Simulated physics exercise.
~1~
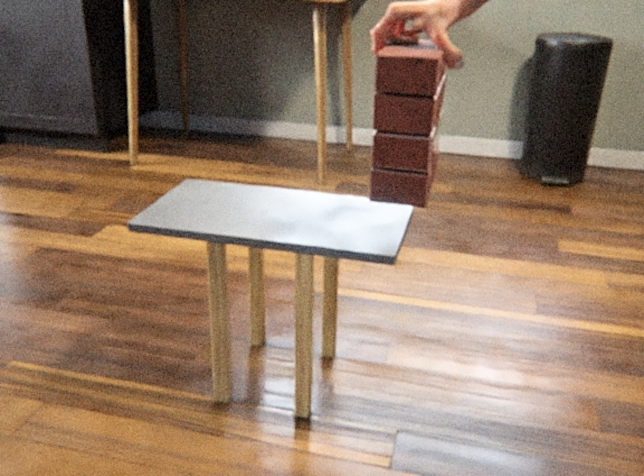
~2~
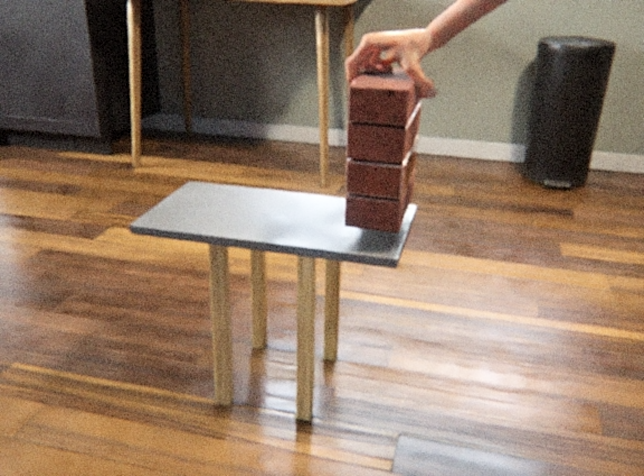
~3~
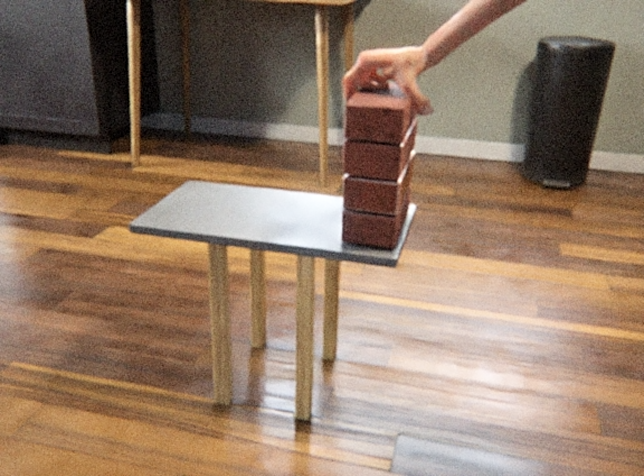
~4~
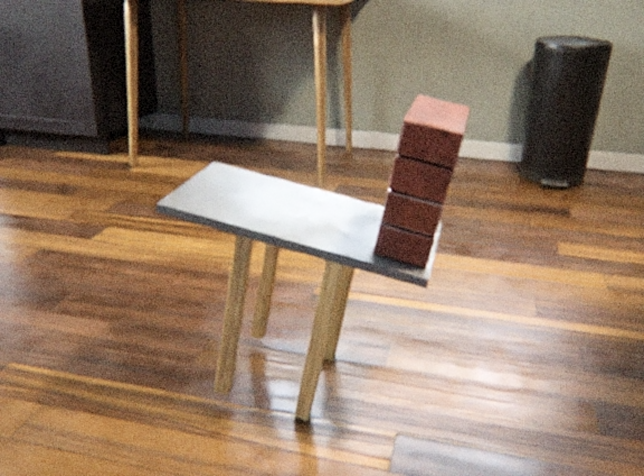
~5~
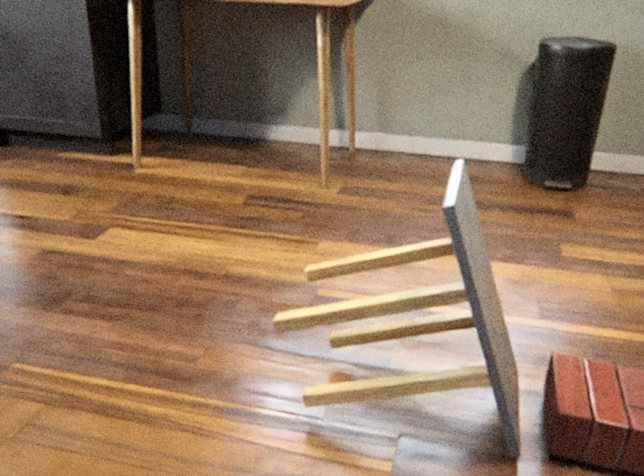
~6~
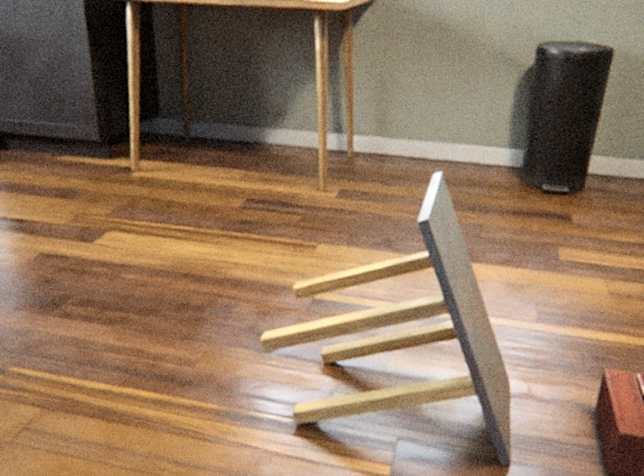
On a wooden floor, a hand setting stacked red bricks on a small grey-topped table's right end, the table toppling rightward onto its side.
